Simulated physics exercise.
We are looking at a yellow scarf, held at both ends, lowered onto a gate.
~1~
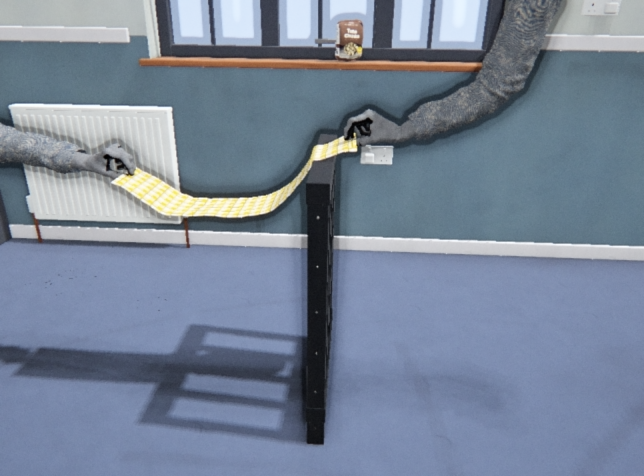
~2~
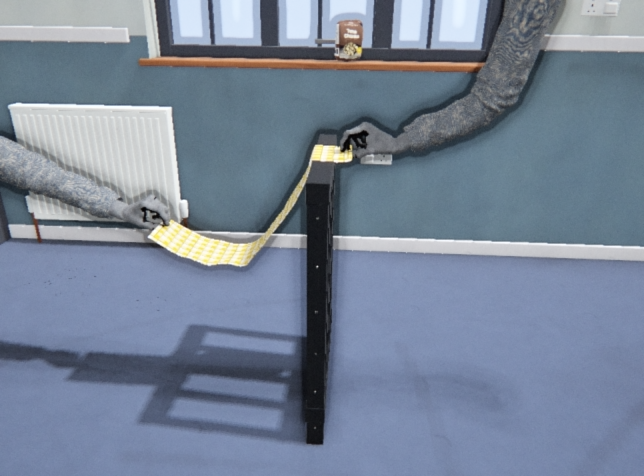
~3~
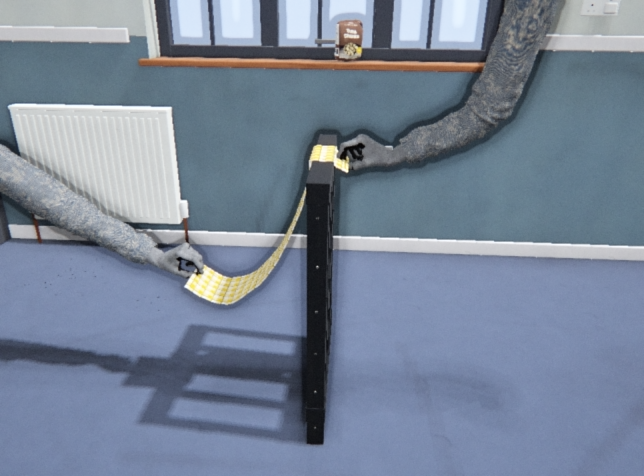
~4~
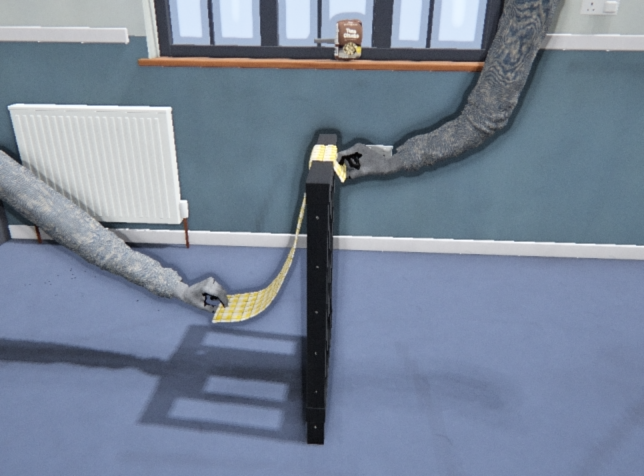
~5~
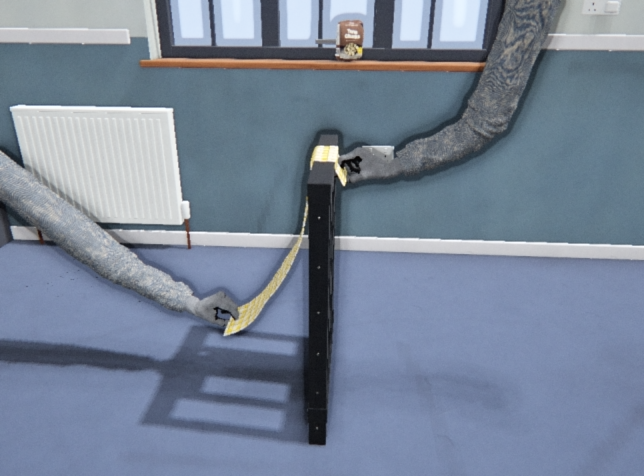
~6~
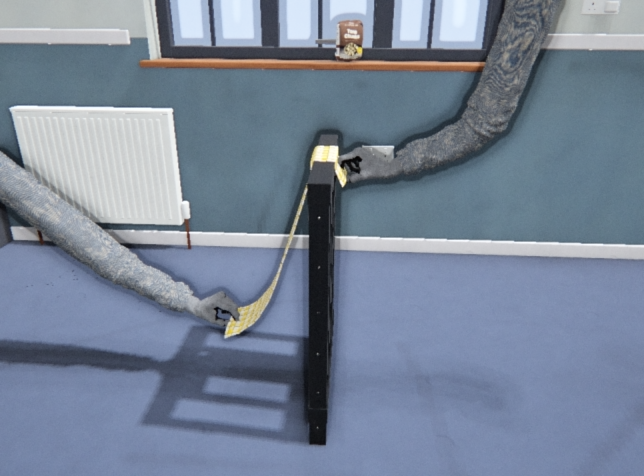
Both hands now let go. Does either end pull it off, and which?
In the end the yellow scarf falls on the left side.
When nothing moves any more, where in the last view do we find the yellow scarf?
It ends at (291, 383).
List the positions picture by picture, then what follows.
Left end (116, 185); right end (351, 151); top of the gate (318, 188), in the first frame.
Left end (153, 240); right end (346, 162), in the second frame.
Left end (189, 290); right end (343, 170); top of the gate (318, 188), in the third frame.
Left end (217, 323); right end (340, 178), in the fourth frame.
Left end (228, 335); right end (341, 182), in the fifth frame.
Left end (229, 337); right end (340, 182); far more of it on the left, in the sixth frame.
Then, 0.34 s past the final frame, scarf clear of the top and falling near (289, 316).
Then, 0.58 s past the final frame, scarf in a heap on the floor near (292, 382).
When it is over, scarf in a heap on the floor near (291, 383). The yellow scarf drops leftwards.
